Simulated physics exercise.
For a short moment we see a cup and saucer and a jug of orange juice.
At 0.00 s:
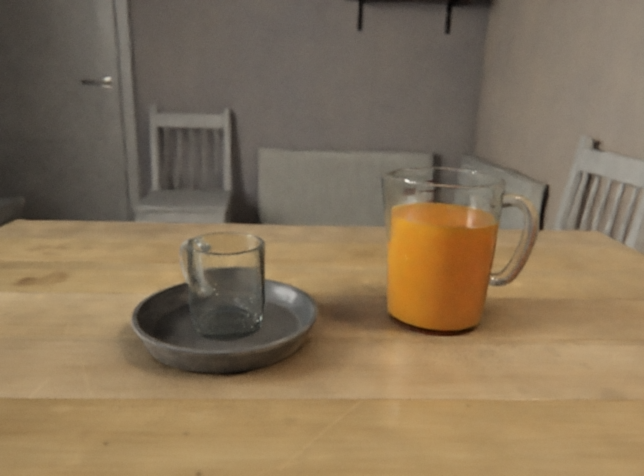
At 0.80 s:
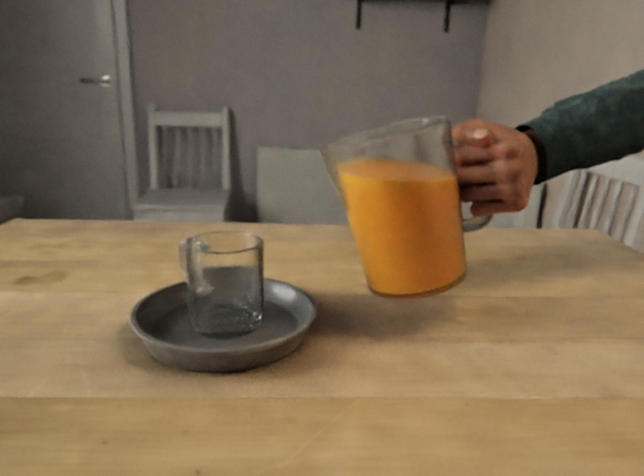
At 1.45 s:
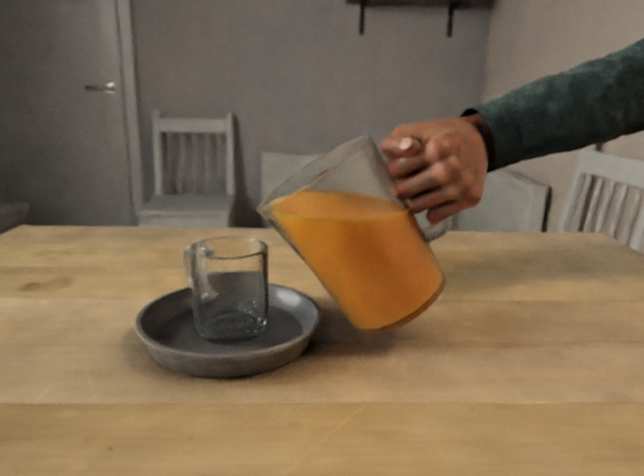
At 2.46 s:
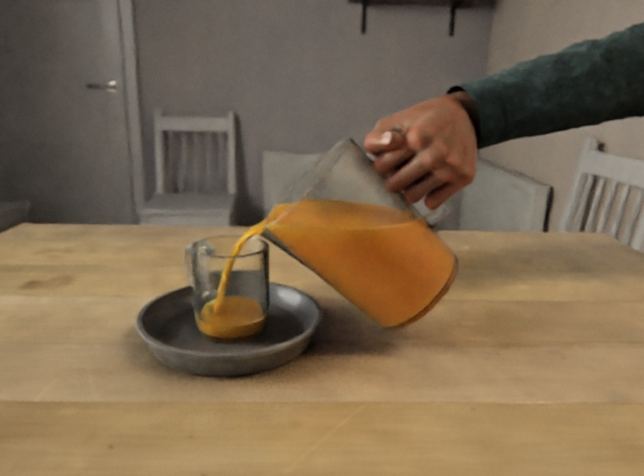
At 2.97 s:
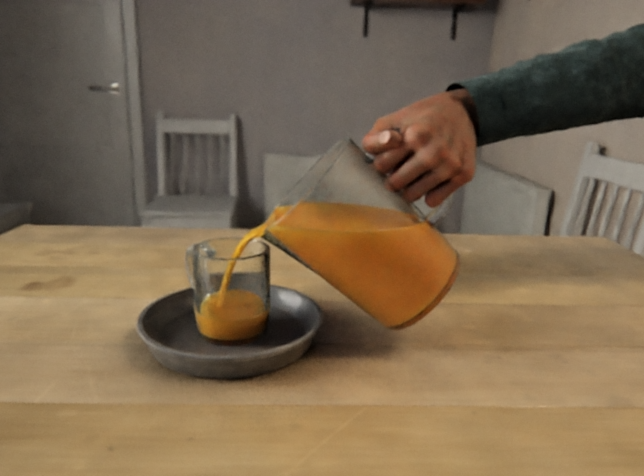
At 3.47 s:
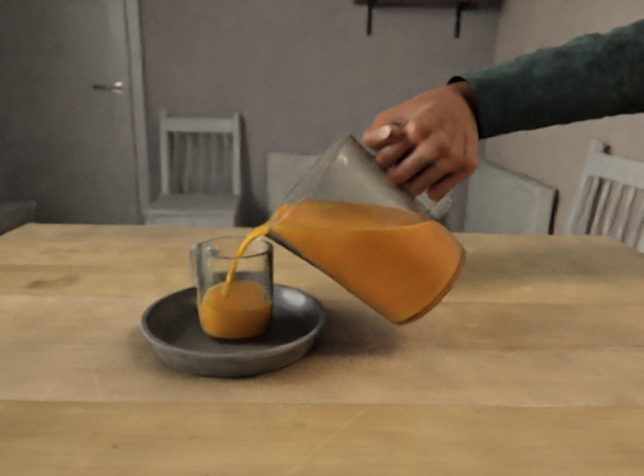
A hand lifting a glass jug of orange juice, tilting it left and pouring juice into a clear cup on a grey saucer.
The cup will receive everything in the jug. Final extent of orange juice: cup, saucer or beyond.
Beyond.
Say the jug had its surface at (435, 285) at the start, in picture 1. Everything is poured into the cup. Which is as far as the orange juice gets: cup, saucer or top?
Outcome: No overflow.
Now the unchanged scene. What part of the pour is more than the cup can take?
Some 70 in a hundred.
Around 10.5 s, the cup is full to the brim; the saucer is wet, with room to spare.
Around 15.9 s, the cup is full to the brim; the saucer is full and running over.
Around 20.1 s, the cup is full to the brim; the saucer is full and running over.
